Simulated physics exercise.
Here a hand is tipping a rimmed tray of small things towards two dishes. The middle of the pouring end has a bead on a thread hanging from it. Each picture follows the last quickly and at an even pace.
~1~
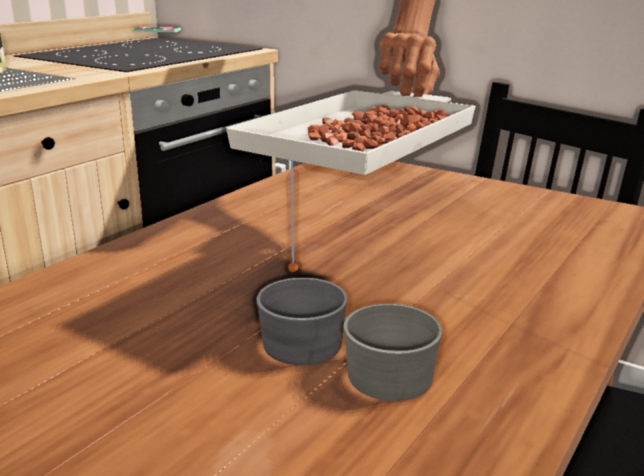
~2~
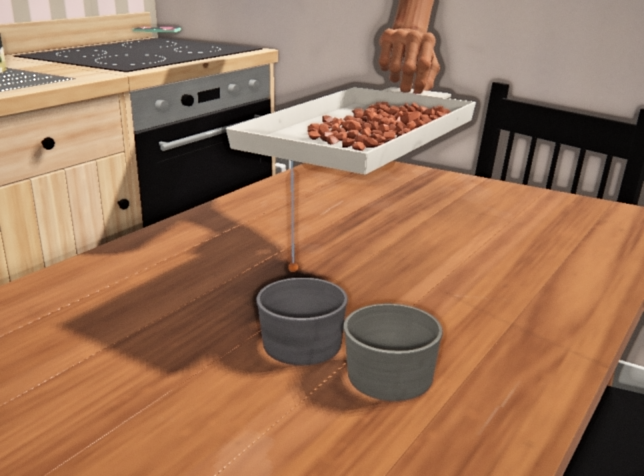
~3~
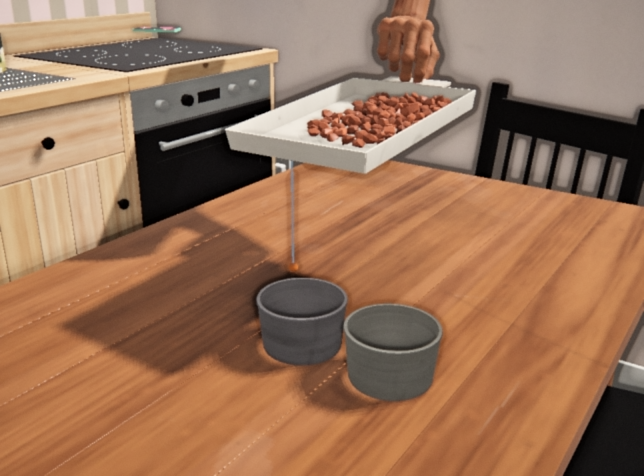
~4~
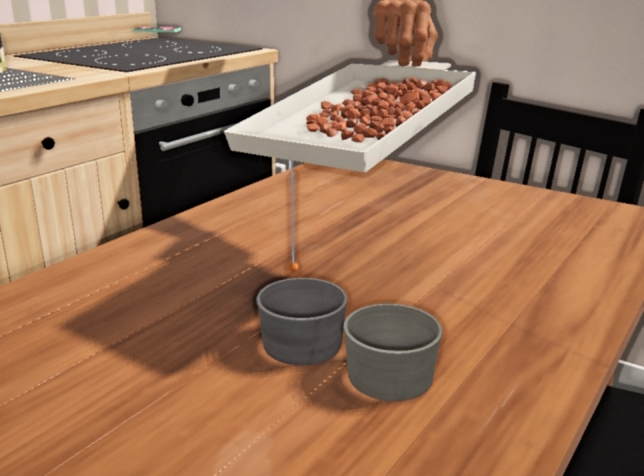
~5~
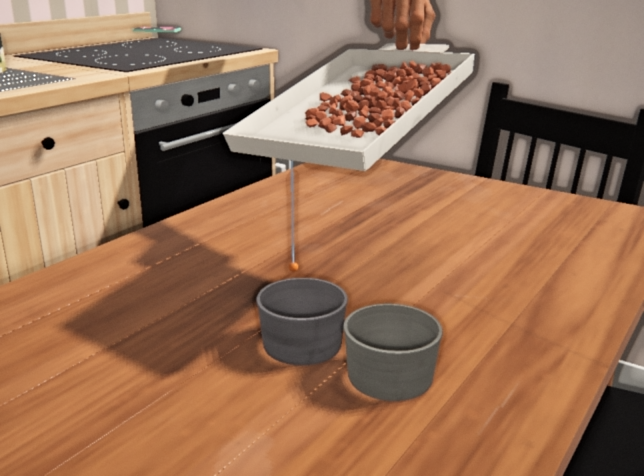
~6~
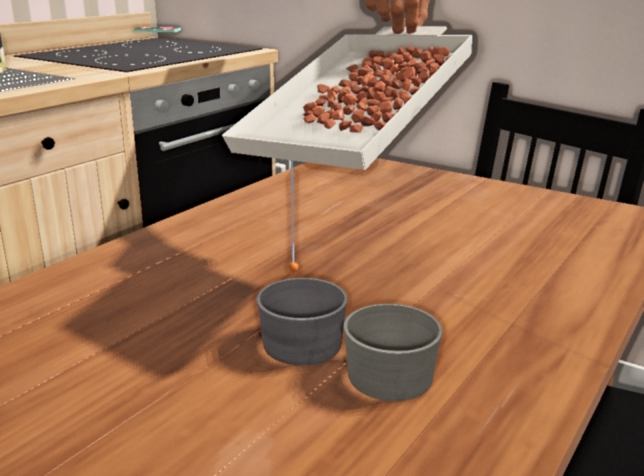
White rimmed tray of reddish-brown bits tilting gradually as a hand raises its far end above two grey dishes on a wooden table.
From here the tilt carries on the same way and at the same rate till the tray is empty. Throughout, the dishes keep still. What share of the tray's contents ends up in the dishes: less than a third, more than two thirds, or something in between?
The share that ends up caught is smaller than one third, I reckon.
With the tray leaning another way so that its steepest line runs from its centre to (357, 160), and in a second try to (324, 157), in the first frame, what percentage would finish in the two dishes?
You'd get 60 per cent the first time and 40 per cent the second time.
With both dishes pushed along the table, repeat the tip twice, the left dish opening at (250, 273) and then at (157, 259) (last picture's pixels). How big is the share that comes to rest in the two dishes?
30% for the first placement, 60% for the second.
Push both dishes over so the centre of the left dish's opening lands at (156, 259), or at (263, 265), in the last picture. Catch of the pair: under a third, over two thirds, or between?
The middle third; under a third.
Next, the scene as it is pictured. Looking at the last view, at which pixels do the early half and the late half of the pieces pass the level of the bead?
The first part passes (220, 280); everything after passes (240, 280).
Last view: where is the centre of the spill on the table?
The centre sits near (198, 343).
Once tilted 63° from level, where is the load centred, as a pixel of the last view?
About (274, 134).
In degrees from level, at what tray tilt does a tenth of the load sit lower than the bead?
Roughly 75°.
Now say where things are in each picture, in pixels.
In the first picture, corners of the pouring end at (230, 128) and (366, 152), level; middle of the load at (378, 126), bits of crushed brick; left dish at (276, 335); right dish at (368, 368); bead on its thread at (293, 267).
In the second picture, corners of the pouring end at (230, 128) and (366, 152), level; middle of the load at (378, 124).
In the third picture, corners of the pouring end at (229, 129) and (365, 151), tipped barely, lowest at the left corner; middle of the load at (378, 117).
In the fourth picture, corners of the pouring end at (228, 131) and (364, 150), tipped a little, lowest at the left corner; middle of the load at (377, 106).
In the fifth picture, corners of the pouring end at (227, 132) and (362, 150), tipped a little, lowest at the left corner; middle of the load at (376, 96).
In the sixth picture, corners of the pouring end at (226, 134) and (361, 150), tipped clearly, lowest at the left corner; middle of the load at (374, 86); left dish at (276, 335); right dish at (368, 368).
Soon after the last picture, tray tipped steeply; nearly all on the tray; a small part in the air.
A little later, tray tipped past a quarter turn; about half on the tray; a stray few in the left dish; about half outside both; a small part in the air.
Later still, tray tipped past a quarter turn; a small part in the left dish; most outside both.
At rest, tray tipped past a quarter turn; none in the right dish; a small part in the left dish; most outside both.
